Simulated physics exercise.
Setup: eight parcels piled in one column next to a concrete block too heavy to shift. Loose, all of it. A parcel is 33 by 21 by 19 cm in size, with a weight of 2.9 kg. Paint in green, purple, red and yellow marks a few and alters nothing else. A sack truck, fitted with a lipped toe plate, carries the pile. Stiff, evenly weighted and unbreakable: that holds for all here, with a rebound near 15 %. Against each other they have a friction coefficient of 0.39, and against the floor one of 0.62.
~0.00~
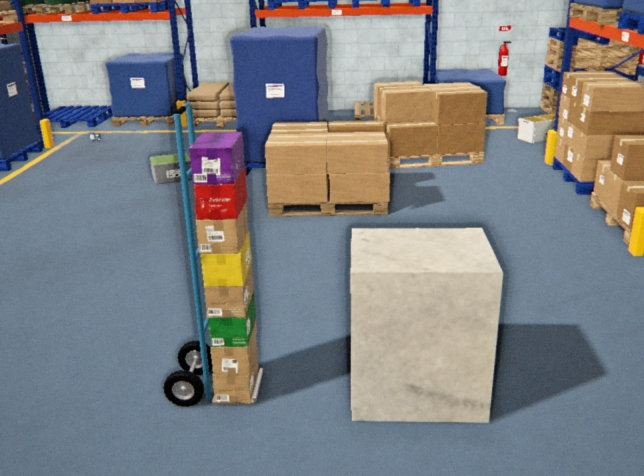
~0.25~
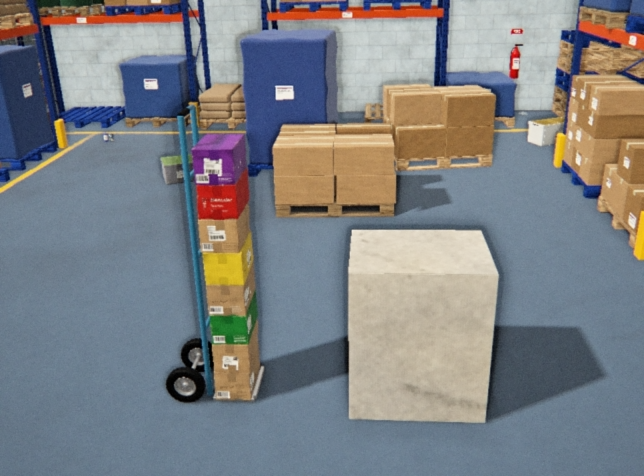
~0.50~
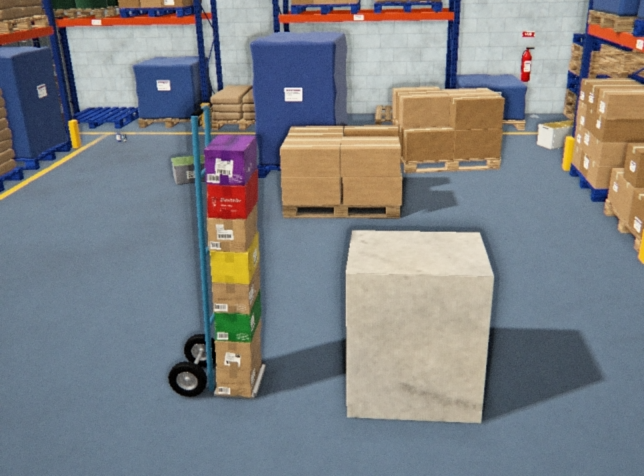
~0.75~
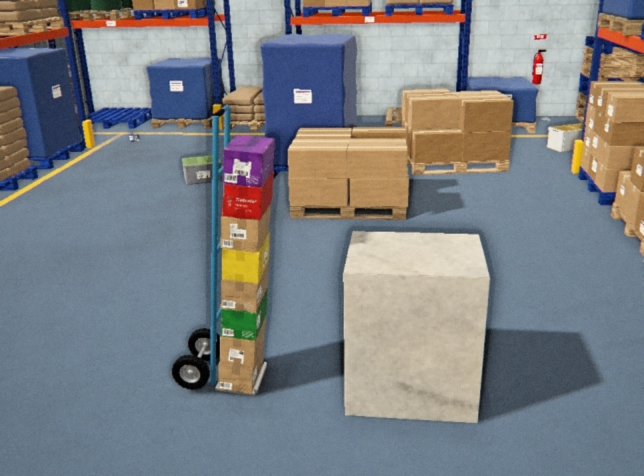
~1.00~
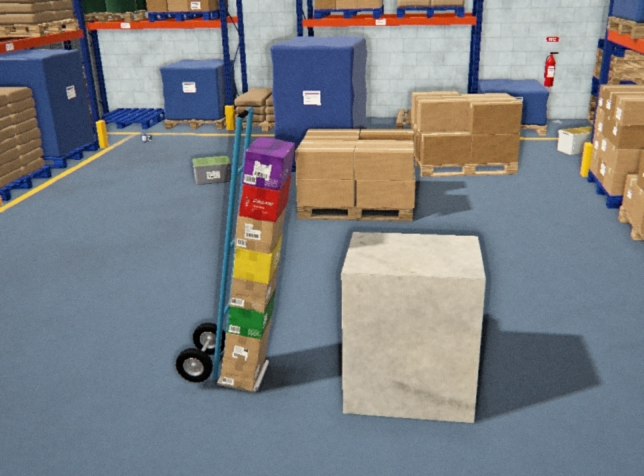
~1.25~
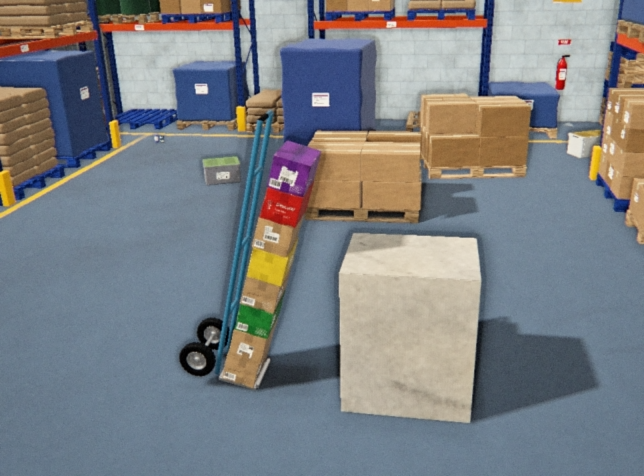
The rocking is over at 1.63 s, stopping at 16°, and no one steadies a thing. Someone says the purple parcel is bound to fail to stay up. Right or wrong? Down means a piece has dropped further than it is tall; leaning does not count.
Right, it ends up down.
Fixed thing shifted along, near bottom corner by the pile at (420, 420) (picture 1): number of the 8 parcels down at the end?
Under that change, 7.
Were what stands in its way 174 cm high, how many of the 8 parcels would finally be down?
0.
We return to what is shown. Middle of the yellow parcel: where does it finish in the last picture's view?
About (323, 275).
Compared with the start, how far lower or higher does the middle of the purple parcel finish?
About 135 cm lower.
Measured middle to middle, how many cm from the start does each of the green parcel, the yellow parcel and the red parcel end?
Moved: Green 30, yellow 50, red 100.
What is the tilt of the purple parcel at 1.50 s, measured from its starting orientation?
Angle from initial pose, roughly 25 deg - estimate.
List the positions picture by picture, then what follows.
In the first picture (each place is the centre of the face we see best; the camera moves round a little), truck frame (185, 179) 0° forward; purple parcel (211, 167); red parcel (215, 203); green parcel (228, 333); all as stacked.
The second picture shows truck frame (188, 180) 0° forward; purple parcel (213, 168).
The third picture shows truck frame (198, 179) 2° forward; purple parcel (224, 168) moved 57 mm; red parcel (226, 203) moved 49 mm; 6 have shifted.
The fourth picture shows truck frame (215, 177) 6° forward; purple parcel (242, 169) tilted 6°; red parcel (242, 203) tilted 6°; 8 have shifted.
The fifth picture shows truck frame (234, 177) 10° forward; purple parcel (262, 171) tilted 10°; red parcel (259, 204) tilted 10°; 8 have shifted.
The sixth picture shows truck frame (250, 179) 13° forward; purple parcel (288, 177) tilted 16°; red parcel (281, 208) tilted 16°; yellow parcel (267, 268) tilted 16°; 8 have shifted.
By 1.34 s, none of the 8 parcels down, 8 disturbed; purple parcel tilted 19°; red parcel tilted 19°.
By 1.50 s, none of the 8 parcels down, 8 disturbed; purple parcel tilted 27°, 10 cm lower; red parcel tilted 27°, 8 cm lower.
By 1.68 s, 2 of the 8 parcels down; purple parcel tilted 46°, 25 cm lower; red parcel tilted 46°, 19 cm lower.
By 2.44 s, 2 of the 8 parcels down; purple parcel upside down; red parcel on its side.
When it is over (3.1 s), 2 of the 8 parcels down; purple parcel on its side; red parcel on its side; green parcel tilted 37°. In pixels of the last frame, middles, purple parcel near (550, 369), red parcel near (396, 238).
